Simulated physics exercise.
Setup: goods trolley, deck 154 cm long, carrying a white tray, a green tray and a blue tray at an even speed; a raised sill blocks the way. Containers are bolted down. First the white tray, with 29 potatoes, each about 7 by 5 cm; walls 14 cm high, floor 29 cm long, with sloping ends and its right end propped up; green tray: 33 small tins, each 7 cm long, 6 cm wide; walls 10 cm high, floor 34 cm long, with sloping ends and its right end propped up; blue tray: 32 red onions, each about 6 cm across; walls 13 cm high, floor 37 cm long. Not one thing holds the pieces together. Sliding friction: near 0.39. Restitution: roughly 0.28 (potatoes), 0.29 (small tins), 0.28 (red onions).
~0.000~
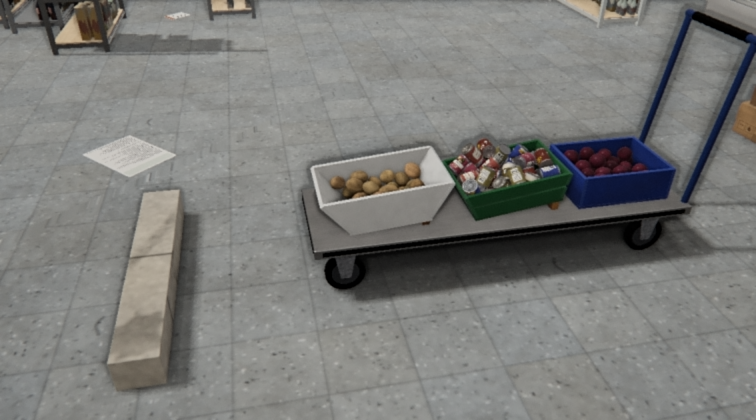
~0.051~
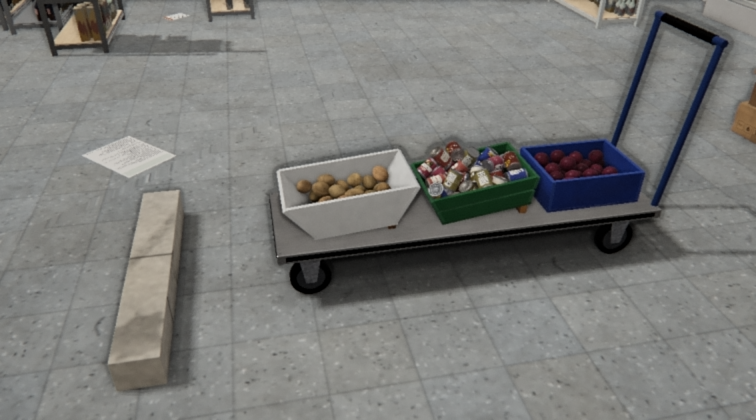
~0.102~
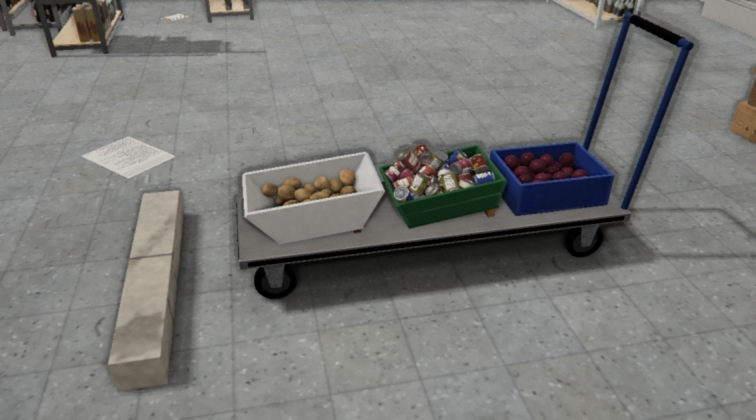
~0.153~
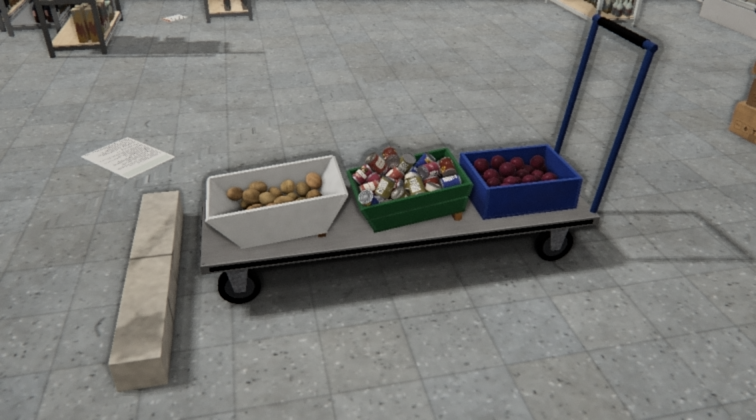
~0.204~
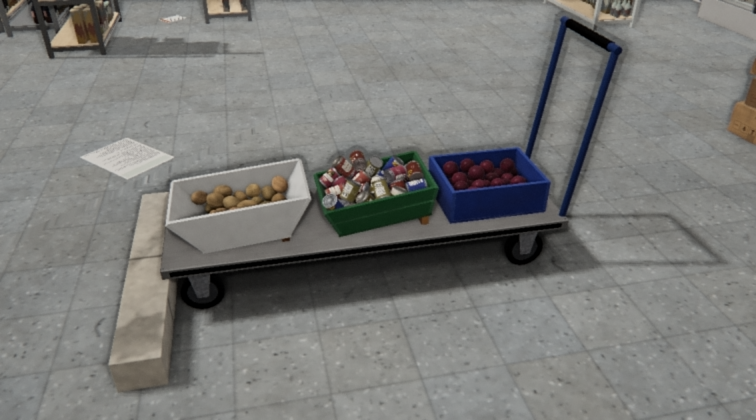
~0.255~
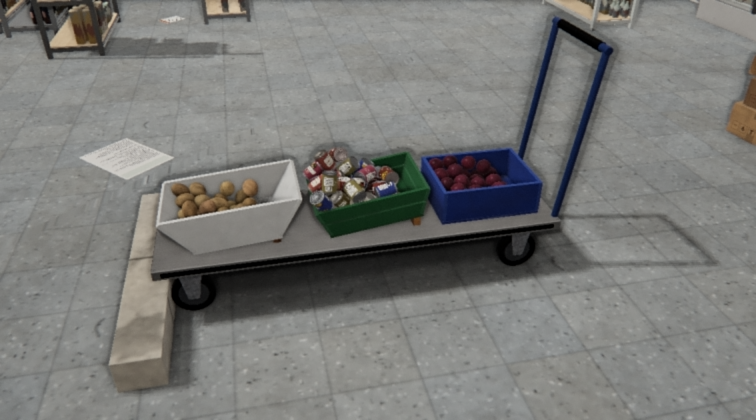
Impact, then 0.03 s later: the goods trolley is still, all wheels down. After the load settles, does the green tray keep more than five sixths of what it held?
No: More than one out of six get out.
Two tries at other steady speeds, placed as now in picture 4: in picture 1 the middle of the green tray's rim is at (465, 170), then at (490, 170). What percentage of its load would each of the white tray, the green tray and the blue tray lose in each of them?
White tray: 0 / 10 percent; green tray: 10 / 20 percent; blue tray: 0 / 0 percent.
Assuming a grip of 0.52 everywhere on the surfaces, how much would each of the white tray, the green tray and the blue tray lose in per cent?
In that setup white tray sheds 10 percent, green tray sheds 40 percent, and blue tray sheds 0 percent.
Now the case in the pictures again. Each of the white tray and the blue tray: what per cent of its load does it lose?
Load lost - white tray: 15 %; blue tray: 0 %.
After 0.30 s, 0 of 29 out of the white tray, 1 of 33 out of the green tray and 0 of 32 out of the blue tray.
After 0.42 s, 2 of 29 out of the white tray, 5 of 33 out of the green tray and 0 of 32 out of the blue tray.
After 0.65 s, 5 of 29 out of the white tray, 8 of 33 out of the green tray and 0 of 32 out of the blue tray.
When it is over (at 1.15 s), 5 of 29 out of the white tray, 10 of 33 out of the green tray and 0 of 32 out of the blue tray. Asked share, 10 of 33, 30 per cent.
